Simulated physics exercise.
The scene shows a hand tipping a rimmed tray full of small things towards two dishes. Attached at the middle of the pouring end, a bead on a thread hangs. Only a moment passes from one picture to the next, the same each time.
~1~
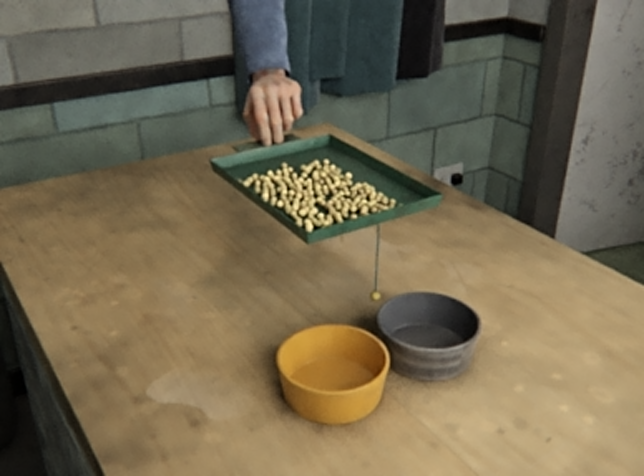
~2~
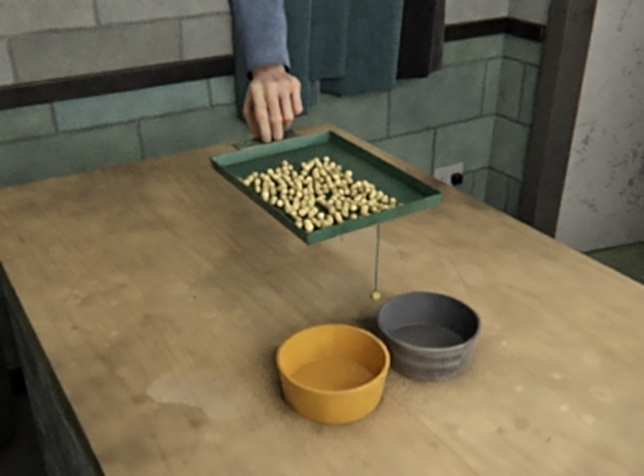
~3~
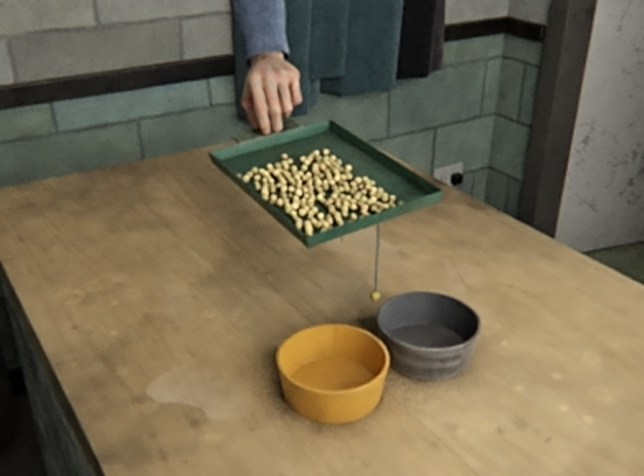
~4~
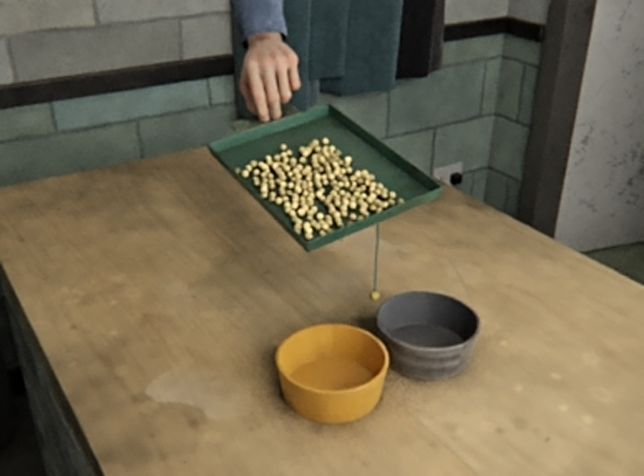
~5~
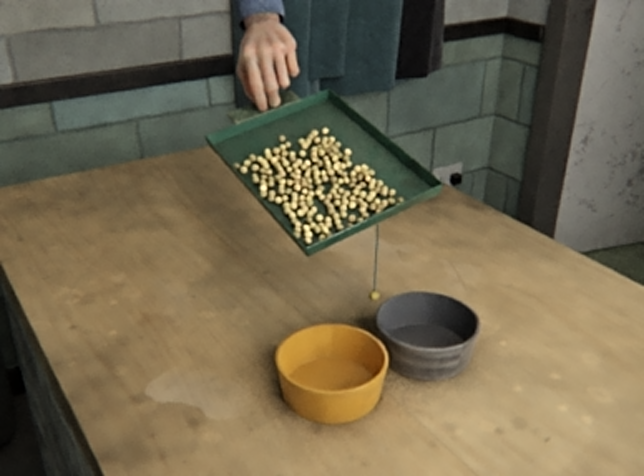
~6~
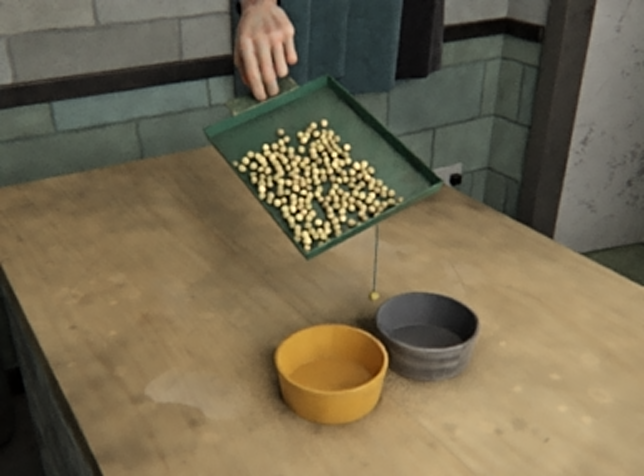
To begin with, a hand holds a green rimmed tray of pale beans almost level above an orange bowl and a grey bowl on a wooden table. The hand then gradually raises the tray's far edge, its near left corner dips slightly, and the beans shift and spread a little across it.
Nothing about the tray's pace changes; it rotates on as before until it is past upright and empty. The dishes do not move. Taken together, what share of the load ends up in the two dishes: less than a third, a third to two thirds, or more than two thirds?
Together they hold less than a third.
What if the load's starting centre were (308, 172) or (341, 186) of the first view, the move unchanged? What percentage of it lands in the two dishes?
In order, 30 per cent then 30 per cent.
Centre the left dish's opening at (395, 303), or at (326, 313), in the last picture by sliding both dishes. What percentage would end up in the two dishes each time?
Roughly 0 % and 90 %.
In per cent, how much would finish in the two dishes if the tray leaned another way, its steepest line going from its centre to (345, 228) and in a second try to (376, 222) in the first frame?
Shares, approx.: 80 %, then 80 %.
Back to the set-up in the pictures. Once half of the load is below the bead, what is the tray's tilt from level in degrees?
Near 105 degrees.
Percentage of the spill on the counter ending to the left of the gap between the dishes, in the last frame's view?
100 per cent, about.
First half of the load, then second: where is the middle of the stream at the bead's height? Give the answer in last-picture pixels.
I'd say close to (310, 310) at first and close to (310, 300) later on.
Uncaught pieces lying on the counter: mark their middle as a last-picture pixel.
(305, 346), roughly.
Soon after the last picture, tray tipped steeply; nearly all on the tray; a stray few in the air.
A little later, tray tipped past a quarter turn; about two thirds on the tray; a small part in the left dish; a small part outside both; about a quarter in the air.
Later still, tray tipped past a quarter turn; about a quarter in the left dish; a stray few in the right dish; most outside both.
At rest, tray tipped past a quarter turn; about a quarter in the left dish; a stray few in the right dish; most outside both.
